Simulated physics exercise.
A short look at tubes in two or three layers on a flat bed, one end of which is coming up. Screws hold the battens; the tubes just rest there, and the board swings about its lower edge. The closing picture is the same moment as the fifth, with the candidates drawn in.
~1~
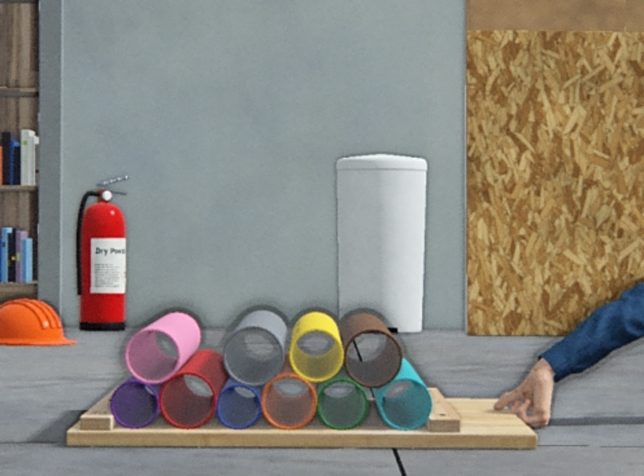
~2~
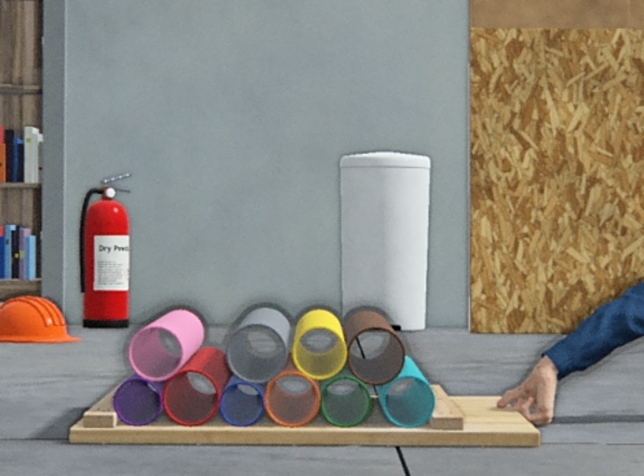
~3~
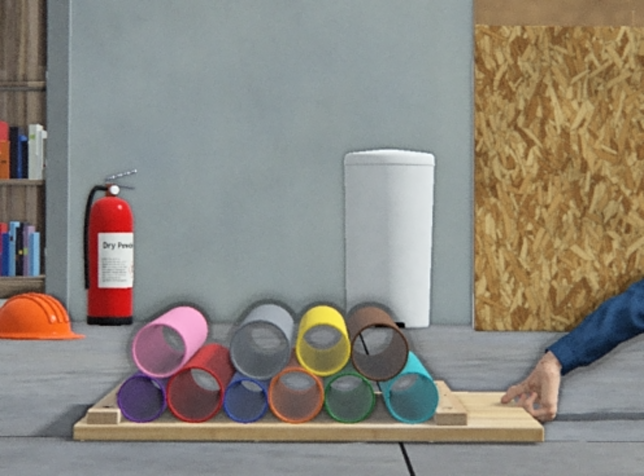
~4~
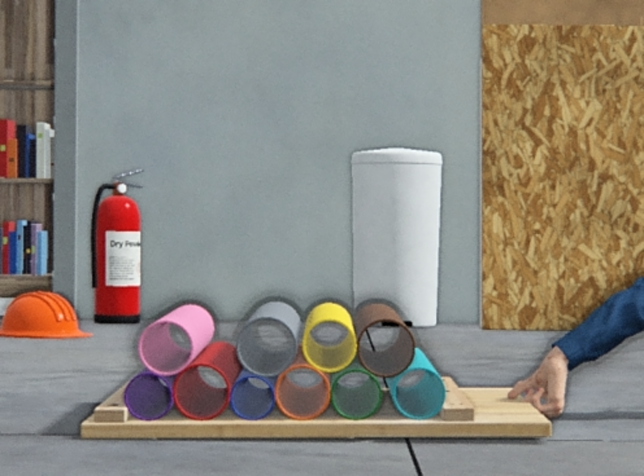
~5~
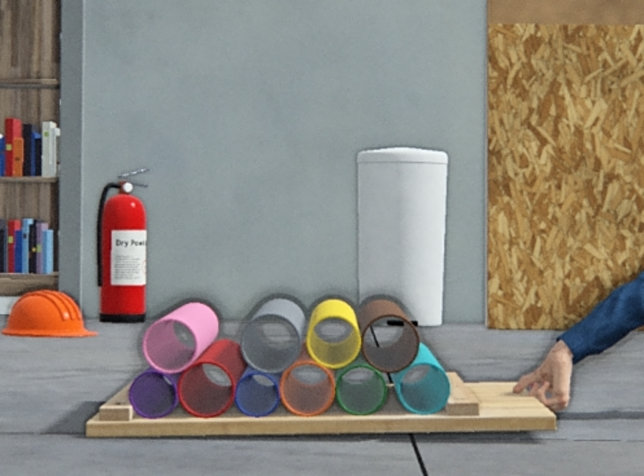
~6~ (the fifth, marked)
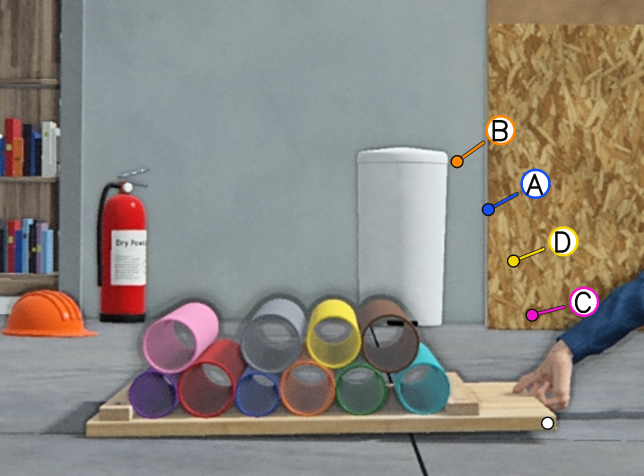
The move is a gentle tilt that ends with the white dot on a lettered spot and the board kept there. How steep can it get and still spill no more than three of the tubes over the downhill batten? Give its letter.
The last mark within the limit is D.
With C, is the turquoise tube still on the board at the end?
Yes.
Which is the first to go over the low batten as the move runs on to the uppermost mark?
The pink one.
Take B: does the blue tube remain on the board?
No, with B.
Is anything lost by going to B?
Yes, at B.
On the marked copy, A at (488, 209); B at (457, 162); C at (532, 315); D at (514, 261); the white dot at (547, 423).
Taking D. A third of the way, board at 15°.
Two thirds of the way, board at 22°.
When it is over, board at 22°, two over the low batten (grey, pink).
As for the rest, A ten over the low batten; B ten over the low batten; C none over the low batten.
